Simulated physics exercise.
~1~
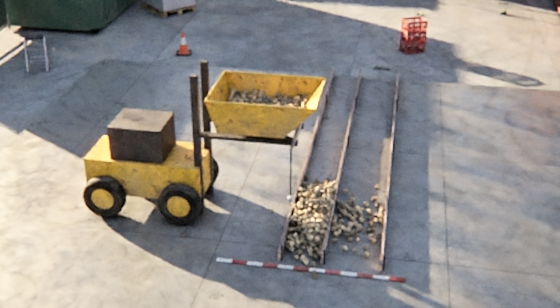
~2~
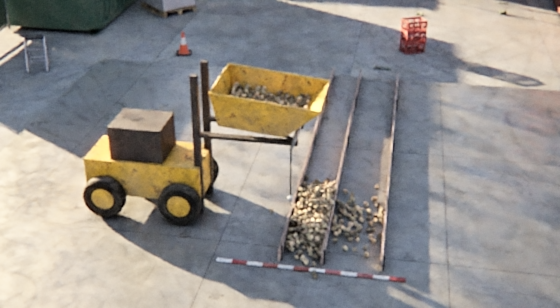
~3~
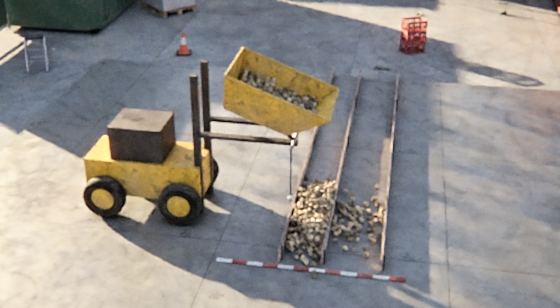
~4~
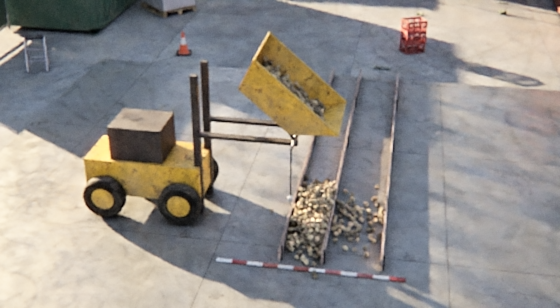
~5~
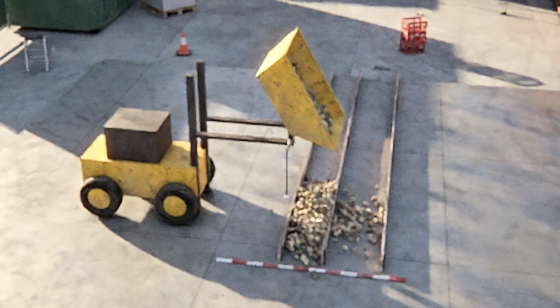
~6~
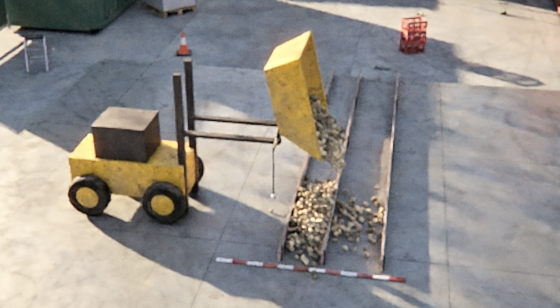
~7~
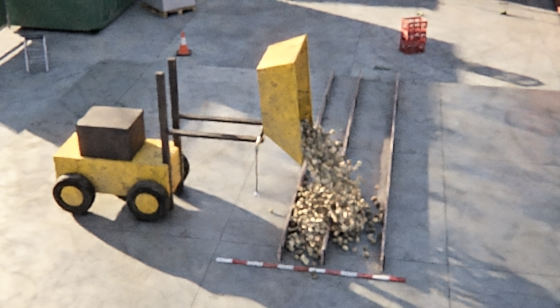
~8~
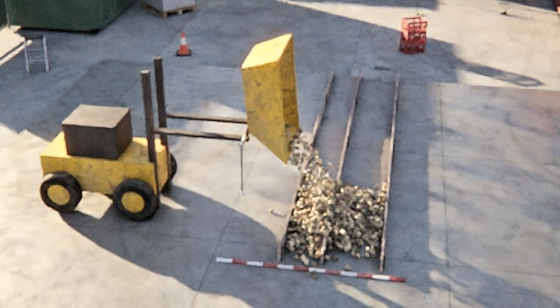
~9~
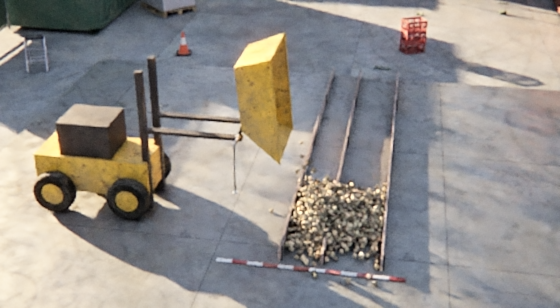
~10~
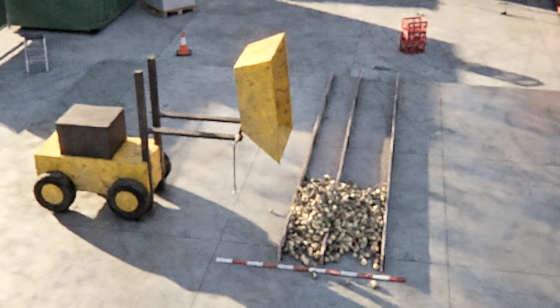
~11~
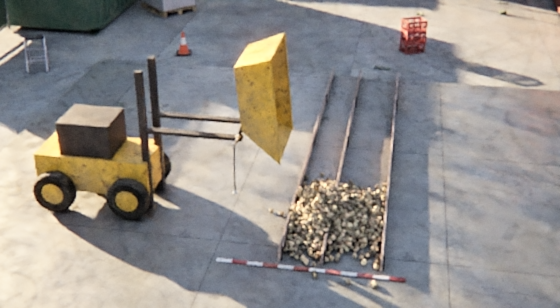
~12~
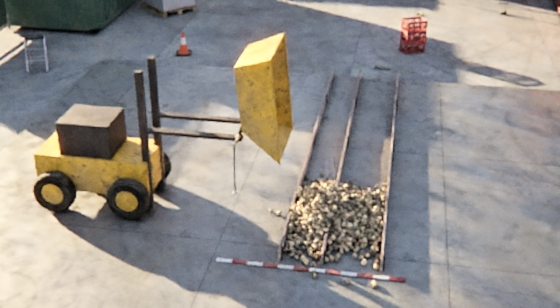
A yellow fork truck with a dark box on its back holds a skip of rubble over a paved yard, beside planks that divide two bays where an earlier load lies loose. The skip begins to tip toward the right, growing steeper while the stones stay inside. As it nears upright, the truck rolls back to the left and the stones pour out, landing on the old heap and spreading over the middle plank into the far bay. The truck then stops with its skip steeply tipped and empty, and the merged heap lies still across both bays.
